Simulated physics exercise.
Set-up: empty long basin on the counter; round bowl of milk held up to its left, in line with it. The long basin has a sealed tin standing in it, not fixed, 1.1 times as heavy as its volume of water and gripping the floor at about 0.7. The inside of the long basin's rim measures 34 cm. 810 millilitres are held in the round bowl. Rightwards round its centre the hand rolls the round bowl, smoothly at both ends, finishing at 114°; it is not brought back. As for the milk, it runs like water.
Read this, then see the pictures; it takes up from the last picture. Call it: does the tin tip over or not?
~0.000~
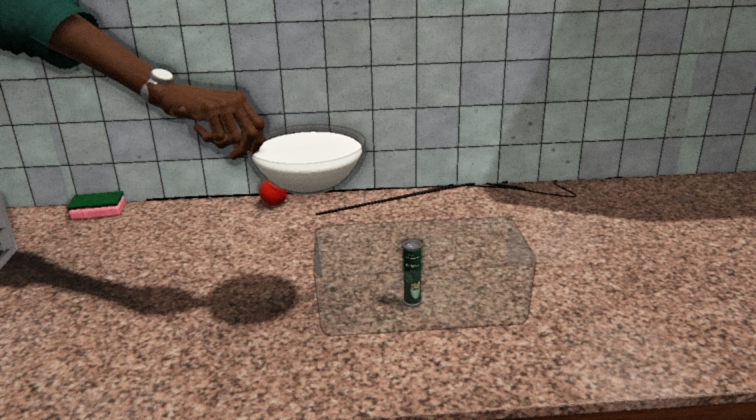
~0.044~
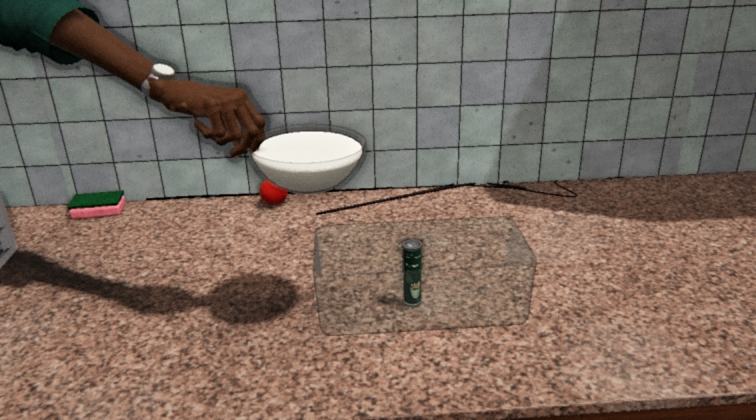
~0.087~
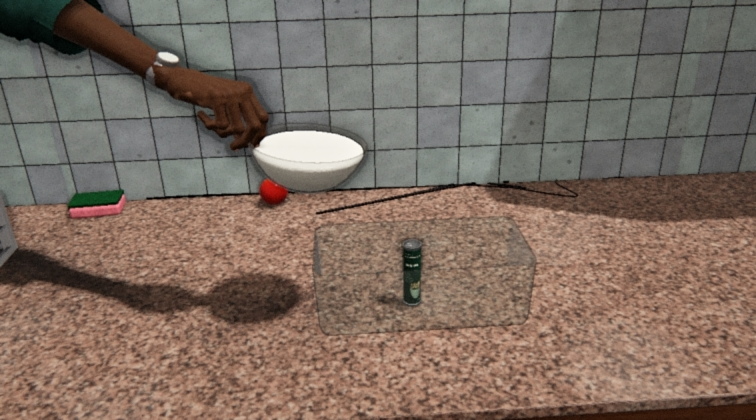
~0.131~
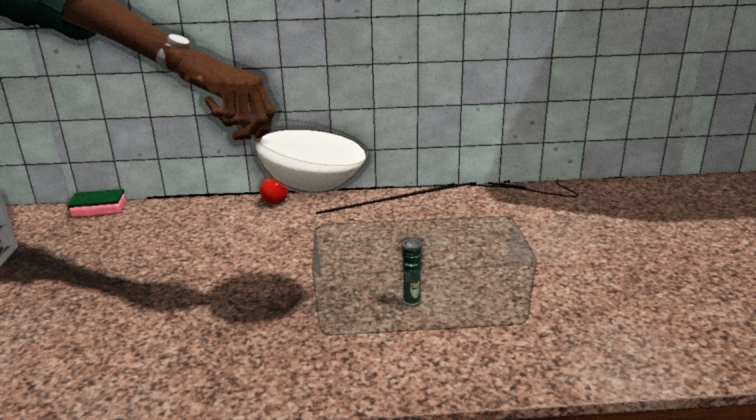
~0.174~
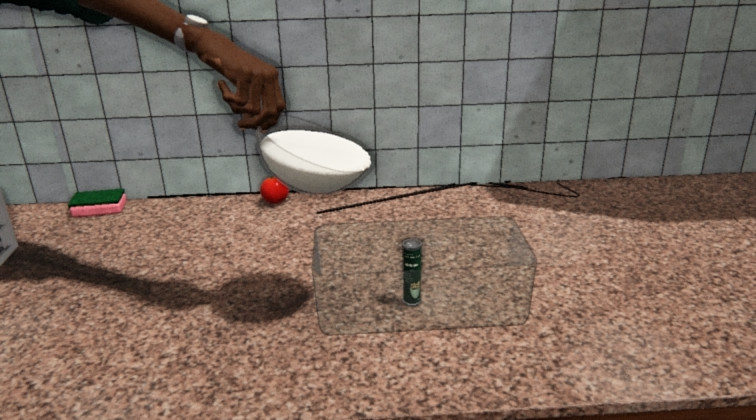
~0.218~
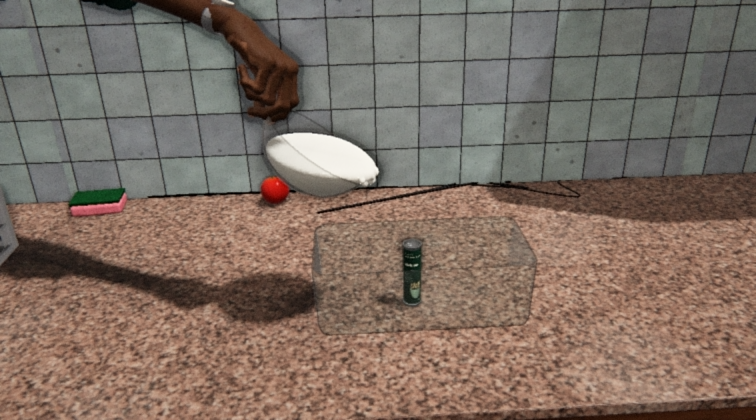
It tips over.
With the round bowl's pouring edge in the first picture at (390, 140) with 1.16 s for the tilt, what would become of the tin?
Result: Tin upright.
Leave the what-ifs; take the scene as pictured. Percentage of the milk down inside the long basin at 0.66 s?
About 96 per cent.
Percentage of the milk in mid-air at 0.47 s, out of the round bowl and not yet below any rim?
Close to 20 per cent, I'd say.
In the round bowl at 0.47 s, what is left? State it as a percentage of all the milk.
Near 1 in a hundred.
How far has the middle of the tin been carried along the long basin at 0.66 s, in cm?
Centre to centre, close to 5 cm.
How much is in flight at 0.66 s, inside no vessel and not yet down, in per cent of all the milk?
Estimate: Around 4 per cent.
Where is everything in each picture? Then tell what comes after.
In the first frame, it leans 0°; its right rim is at (365, 141); the milk meets the walls at (252, 151) and (362, 146); the long basin's rim runs from (315, 251) to (524, 240); the tin's top is at (412, 247).
In the second frame, it leans 2°; its right rim is at (366, 143); the milk meets the walls at (252, 149) and (362, 146).
In the third frame, it leans 7°; its right rim is at (367, 147); the milk meets the walls at (253, 145) and (363, 149).
In the fourth frame, it leans 15°; its right rim is at (368, 154); the milk meets the walls at (256, 142) and (366, 151).
In the fifth frame, it leans 25°; its right rim is at (368, 164); the milk meets the walls at (261, 141) and (365, 159); 3 per cent is over the edge.
In the sixth frame, it leans 38°; its right rim is at (366, 176); the milk meets the walls at (266, 143) and (350, 158); 12 per cent is over the edge.
After 0.47 s the tilt is 107° and 1 per cent is still to pour; the tin stands where it began.
After 0.66 s the tilt is 114° and 0 per cent is still to pour; the tin leans 16°.
After 0.85 s the tilt is 114° and 0 per cent is still to pour; the tin leans 57°.
After 1.06 s the tilt is 114° and 0 per cent is still to pour; the tin lies on its side.
In the end the tin lies on its side.
